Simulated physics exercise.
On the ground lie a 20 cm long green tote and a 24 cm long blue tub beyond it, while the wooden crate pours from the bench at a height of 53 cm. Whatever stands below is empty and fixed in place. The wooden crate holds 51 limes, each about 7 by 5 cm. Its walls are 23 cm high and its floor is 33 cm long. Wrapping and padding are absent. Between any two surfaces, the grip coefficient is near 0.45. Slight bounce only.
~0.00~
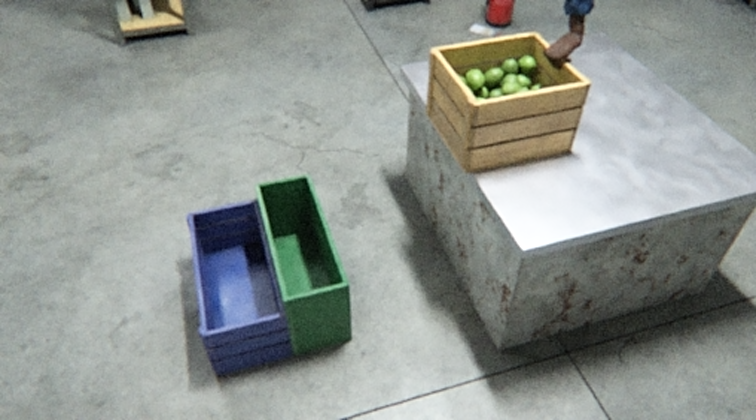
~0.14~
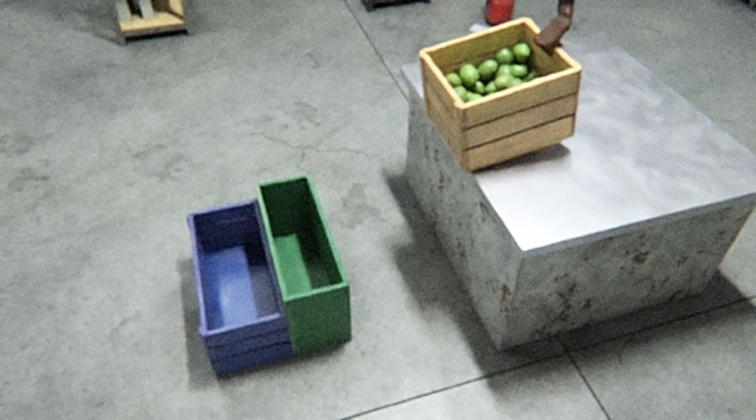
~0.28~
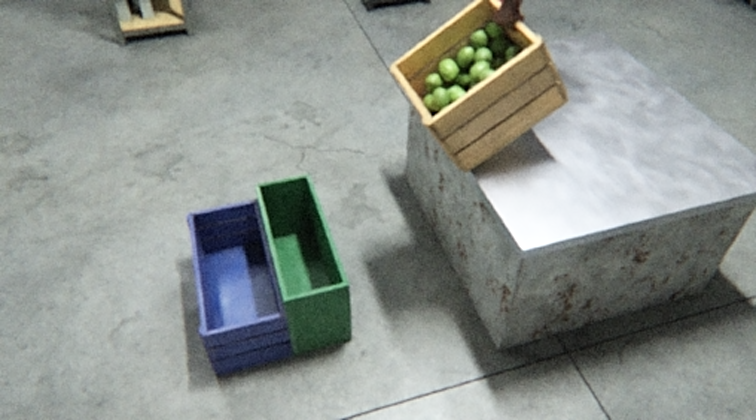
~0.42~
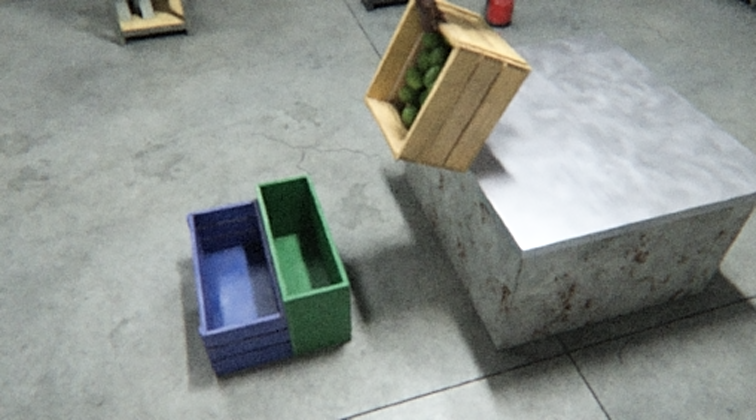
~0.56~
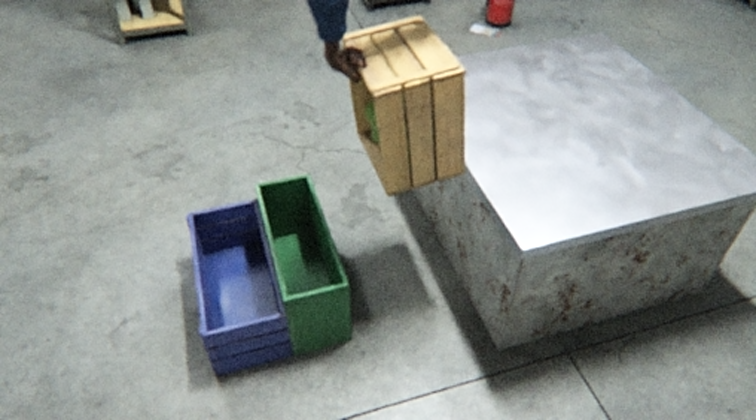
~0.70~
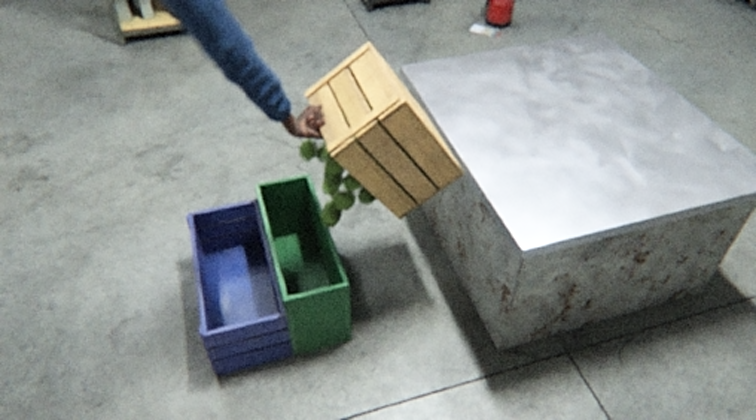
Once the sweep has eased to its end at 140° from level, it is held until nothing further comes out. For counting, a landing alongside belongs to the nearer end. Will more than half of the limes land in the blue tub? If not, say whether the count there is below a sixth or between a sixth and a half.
That portion never reaches a sixth.
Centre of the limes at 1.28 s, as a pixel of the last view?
Centre: Approx. (347, 270).
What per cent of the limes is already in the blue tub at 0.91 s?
Roughly 0 percent.
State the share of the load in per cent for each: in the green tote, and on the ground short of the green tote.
I'd put it at about 30 percent, then about 65 percent.
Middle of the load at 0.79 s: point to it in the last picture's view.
Somewhere near (355, 196) in the last picture's pixels.
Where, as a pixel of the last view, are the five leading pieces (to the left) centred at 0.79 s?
The leading five average out near (293, 223).
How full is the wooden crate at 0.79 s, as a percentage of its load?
Near 35 per cent, give or take.
After 0.79 s, tilt 135°; 17 still in the wooden crate, 6 in the green tote and 28 in the air.
After 0.91 s, tilt 140°; 3 still in the wooden crate, 14 in the green tote, 9 on the ground short of the green tote and 25 in the air.
After 1.07 s, tilt 140°; 15 in the green tote, 1 in the blue tub, 27 on the ground short of the green tote and 8 in the air.
Final count (at 1.28 s), 15 in the green tote, 2 in the blue tub and 34 on the ground short of the green tote. Asked share, 2 of 51, 4 per cent.
